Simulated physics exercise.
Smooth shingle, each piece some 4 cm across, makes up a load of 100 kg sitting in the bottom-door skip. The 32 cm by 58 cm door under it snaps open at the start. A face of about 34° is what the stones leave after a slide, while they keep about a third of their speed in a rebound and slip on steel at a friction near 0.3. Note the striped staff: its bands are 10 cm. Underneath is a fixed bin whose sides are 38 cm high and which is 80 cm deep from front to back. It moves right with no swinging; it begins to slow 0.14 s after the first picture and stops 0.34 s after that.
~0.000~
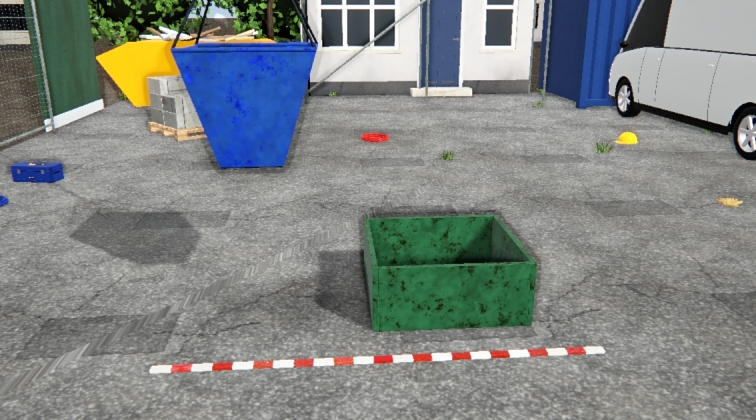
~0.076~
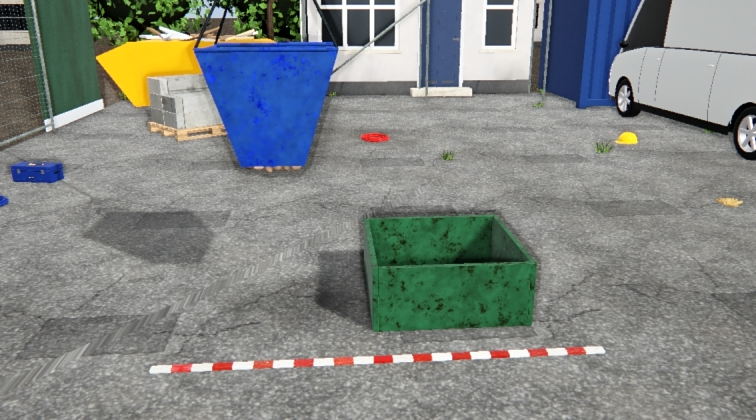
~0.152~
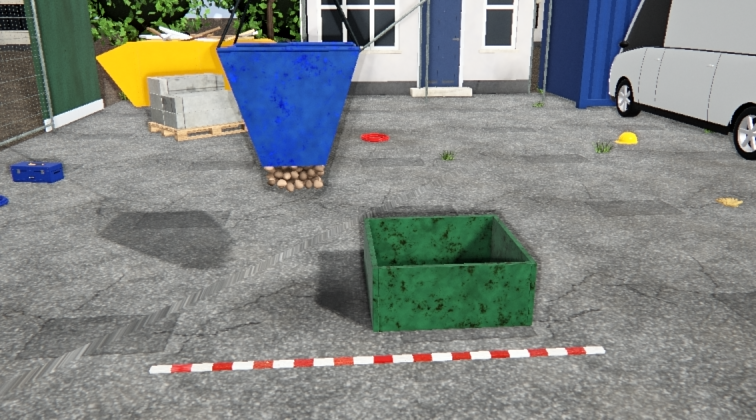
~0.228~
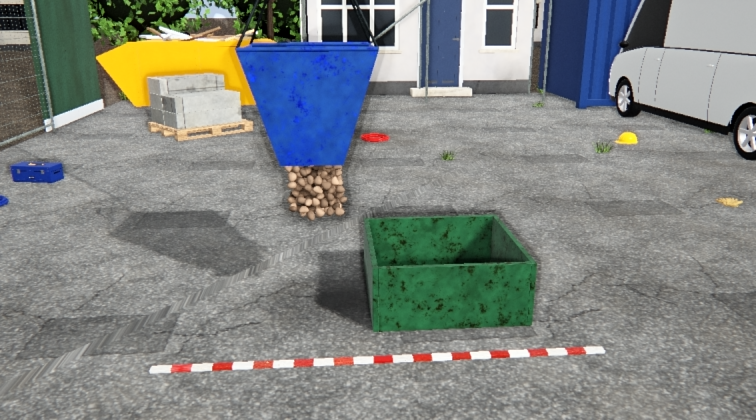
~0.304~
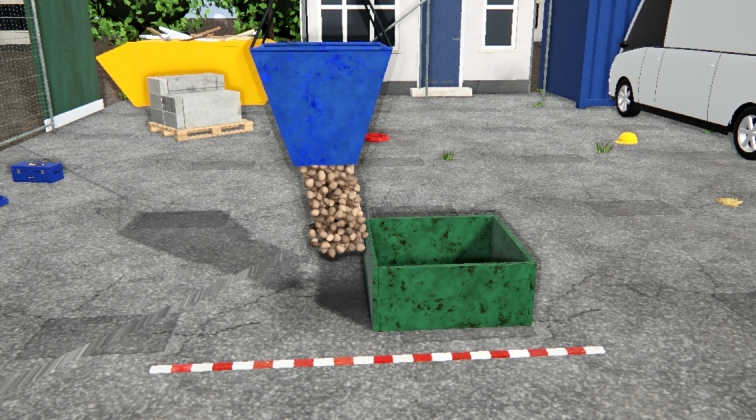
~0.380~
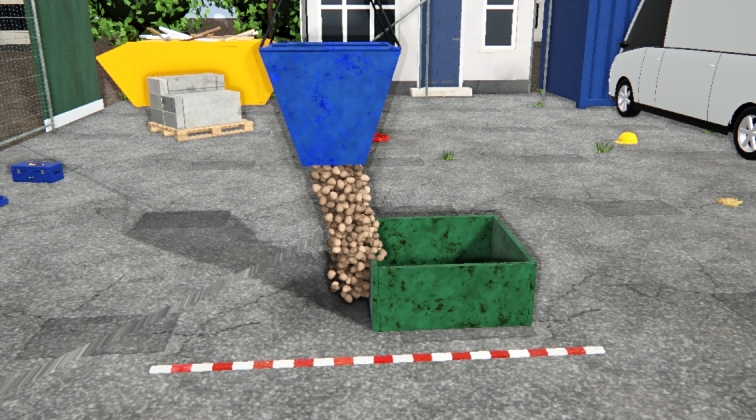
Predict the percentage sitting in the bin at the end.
16 per cent, roughly.
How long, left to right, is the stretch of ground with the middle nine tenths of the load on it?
Around 160 centimetres.
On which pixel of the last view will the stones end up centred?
I'd point to somewhere near (339, 295).
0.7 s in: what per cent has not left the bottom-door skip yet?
About 0 %.
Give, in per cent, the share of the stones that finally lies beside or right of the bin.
Share: About 0 %.
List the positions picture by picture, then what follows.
The outlet is at (251, 157); nothing has dropped yet, in the first picture.
The outlet is at (273, 157); 8 % is out, in the second picture.
The outlet is at (294, 156); 26 % is out, the lowest stones still above the rim at (298, 175), 78 cm up, in the third picture.
The outlet is at (312, 156); 52 % is out, the lowest stones still above the rim at (317, 202), 60 cm up, in the fourth picture.
The outlet is at (325, 156); 78 % is out, the lowest stones still above the rim at (340, 241), 41 cm up, in the fifth picture.
The outlet is at (333, 156); 97 % is out, the lowest stones still above the rim at (361, 237), 42 cm up, in the sixth picture.
After 0.7 s, 0 % in the bottom-door skip, 83 % falling or lying left of the bin, 16 % falling or lying in the bin; the stones farthest right are at (477, 280).
After 1.1 s, 0 % in the bottom-door skip, 82 % falling or lying left of the bin, 16 % falling or lying in the bin, 2 % falling or lying beside or right of the bin; the stones farthest right are at (501, 280).
After 1.7 s, 0 % in the bottom-door skip, 81 % falling or lying left of the bin, 16 % falling or lying in the bin, 2 % falling or lying beside or right of the bin; the stones farthest right are at (501, 280).
After 2.6 s, 0 % in the bottom-door skip, 81 % falling or lying left of the bin, 16 % falling or lying in the bin, 2 % falling or lying beside or right of the bin; the stones farthest right are at (501, 280).
After 4.5 s, 0 % in the bottom-door skip, 81 % left of the bin, 16 % in the bin, 2 % beside or right of the bin; the stones farthest right are at (501, 280).
